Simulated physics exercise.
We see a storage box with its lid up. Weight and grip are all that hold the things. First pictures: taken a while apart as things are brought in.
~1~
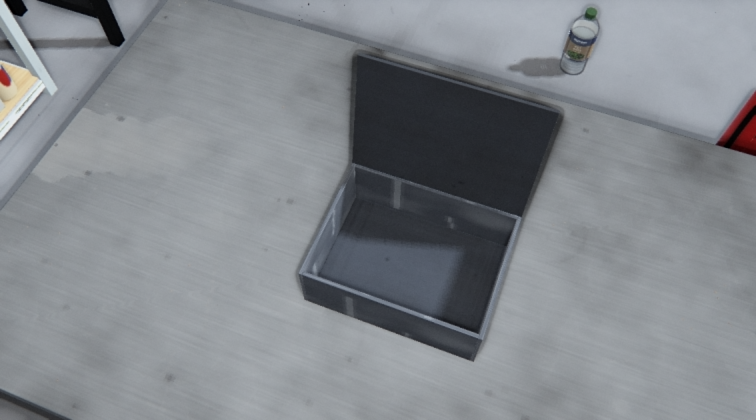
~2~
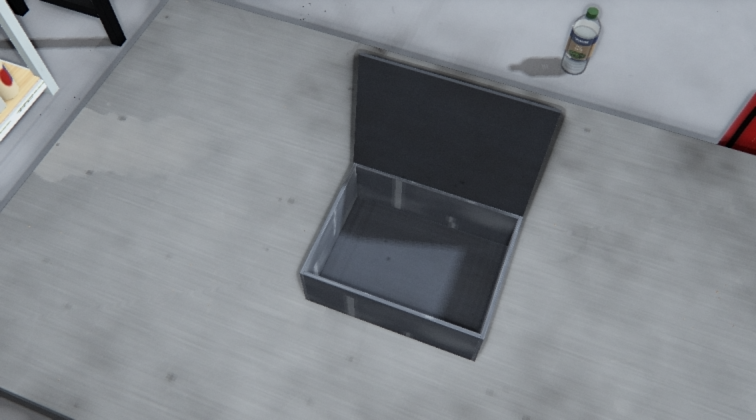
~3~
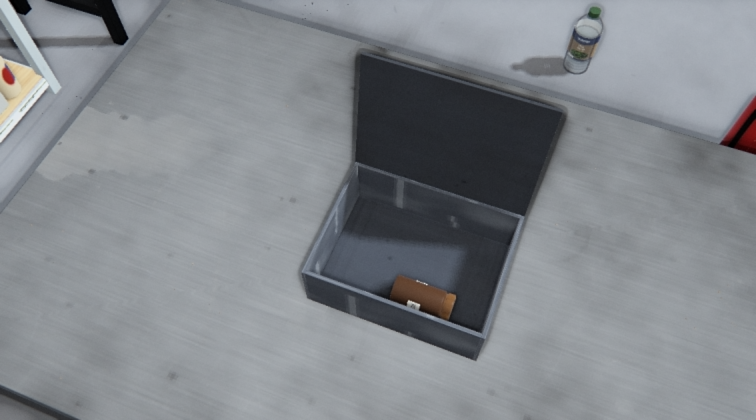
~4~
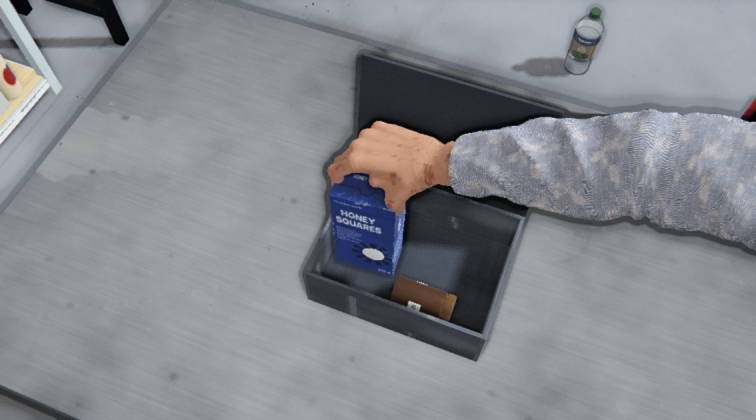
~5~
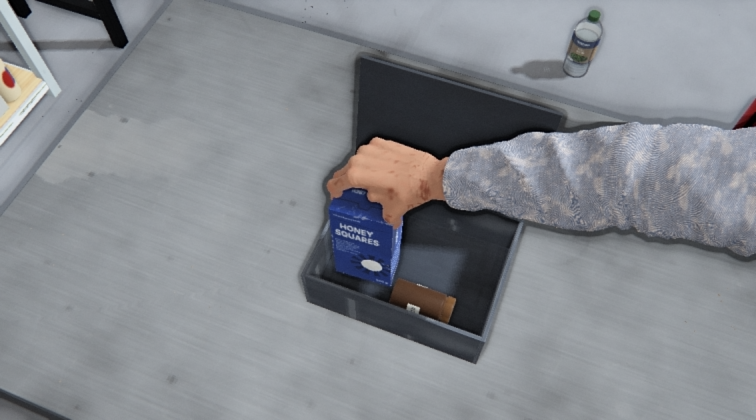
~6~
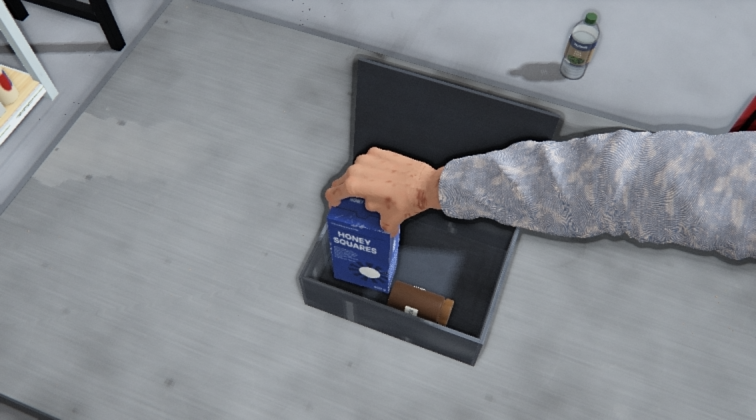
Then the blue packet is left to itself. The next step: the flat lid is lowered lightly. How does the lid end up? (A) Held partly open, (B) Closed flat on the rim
Held partly open.
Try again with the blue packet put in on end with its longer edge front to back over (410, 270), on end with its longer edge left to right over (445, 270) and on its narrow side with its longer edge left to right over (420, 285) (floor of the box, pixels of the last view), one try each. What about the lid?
In order: Lid stays open, lid stays open, lid shuts.
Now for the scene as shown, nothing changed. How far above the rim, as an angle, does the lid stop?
About 40°.
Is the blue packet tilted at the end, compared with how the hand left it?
Observation: It keeps the set orientation.
Then, 1.30 s past the last view, lid 86° above the rim; blue packet displaced a little near (366, 257).
Then, 1.70 s past the last view, lid 51° above the rim; blue packet displaced a little near (366, 257).
Finally, lid 40° above the rim; moved from the start, blue packet; brown shaker still in place. Final places as the last picture's camera would see them, blue packet near (366, 257).
